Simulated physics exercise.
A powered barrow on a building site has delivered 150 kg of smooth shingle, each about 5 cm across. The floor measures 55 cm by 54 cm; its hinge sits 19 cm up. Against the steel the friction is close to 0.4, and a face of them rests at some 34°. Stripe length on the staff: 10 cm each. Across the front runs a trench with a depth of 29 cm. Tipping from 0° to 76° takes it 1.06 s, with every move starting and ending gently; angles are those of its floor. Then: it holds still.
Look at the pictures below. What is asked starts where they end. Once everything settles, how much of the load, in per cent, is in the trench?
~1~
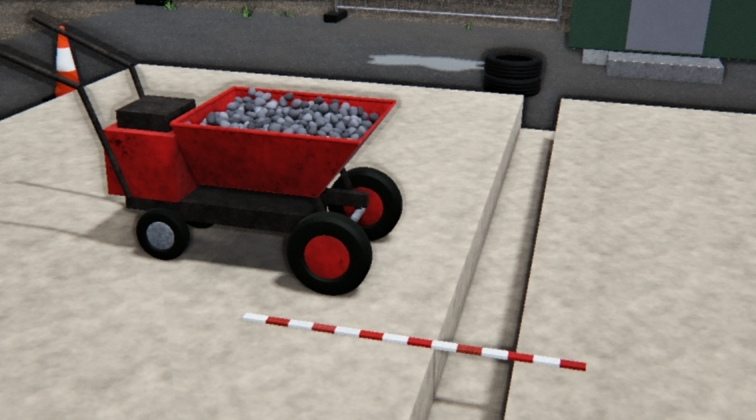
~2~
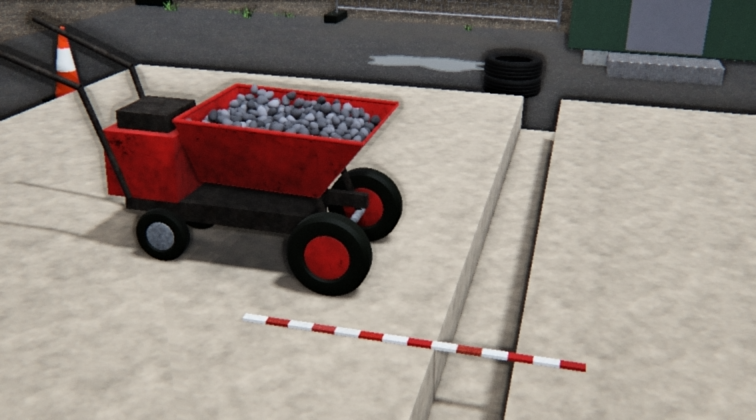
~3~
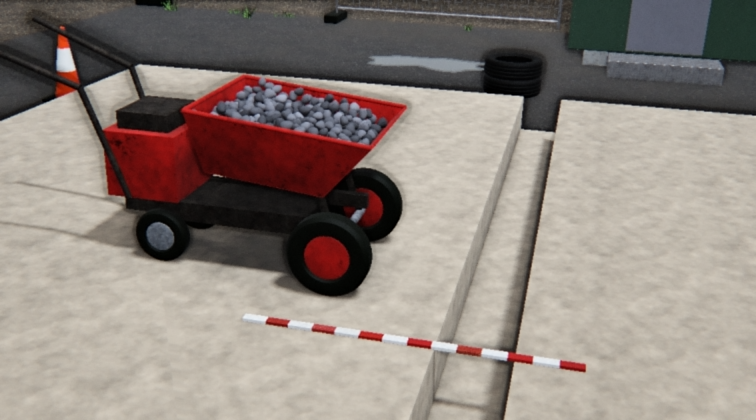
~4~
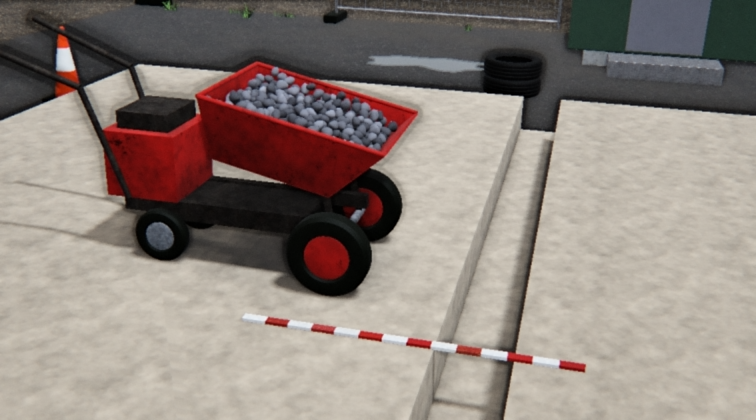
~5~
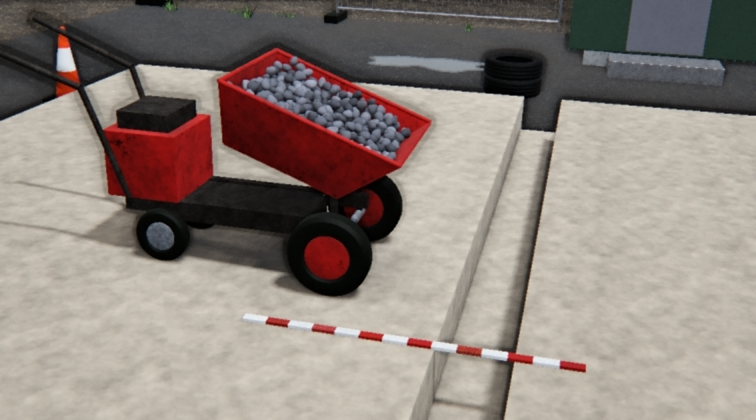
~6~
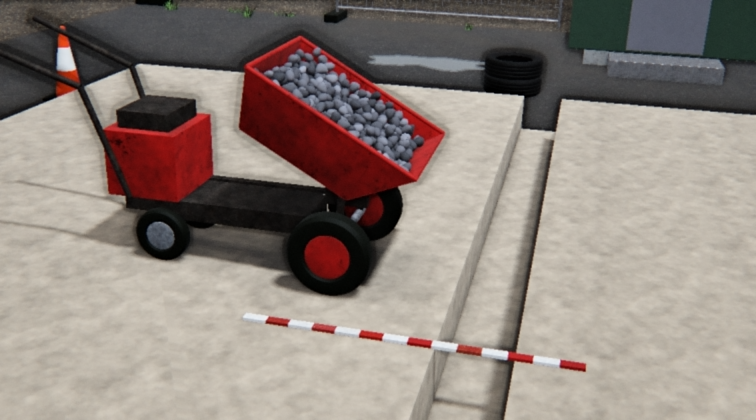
Once it settles, about 74 per cent of the load is there.
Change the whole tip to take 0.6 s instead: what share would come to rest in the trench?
Probably about 55 in a hundred.
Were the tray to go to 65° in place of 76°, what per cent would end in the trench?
In that case near 75 per cent.
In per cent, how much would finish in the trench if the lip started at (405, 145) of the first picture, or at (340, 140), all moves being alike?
30 % and 95 %.
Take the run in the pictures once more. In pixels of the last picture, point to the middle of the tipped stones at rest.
Resting centre: About (505, 316).
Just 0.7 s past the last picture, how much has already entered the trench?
Around 45 per cent of it, at that instant.
Then, 0.4 s after the last picture the floor is at 65°, 99 % in the tray; the foremost stones are at (468, 232).
Then, 0.7 s after the last picture the floor is at 76°, 41 % in the tray, 45 % in the trench, 14 % past the trench; the foremost stones are at (591, 300).
Then, 1.1 s after the last picture the floor is at 76°, 9 % in the tray, 65 % in the trench, 26 % past the trench; the foremost stones are at (732, 305).
Then, 3.0 s after the last picture the floor is at 76°, 0 % in the tray, 74 % in the trench, 26 % past the trench; the foremost stones are past the picture's edge.
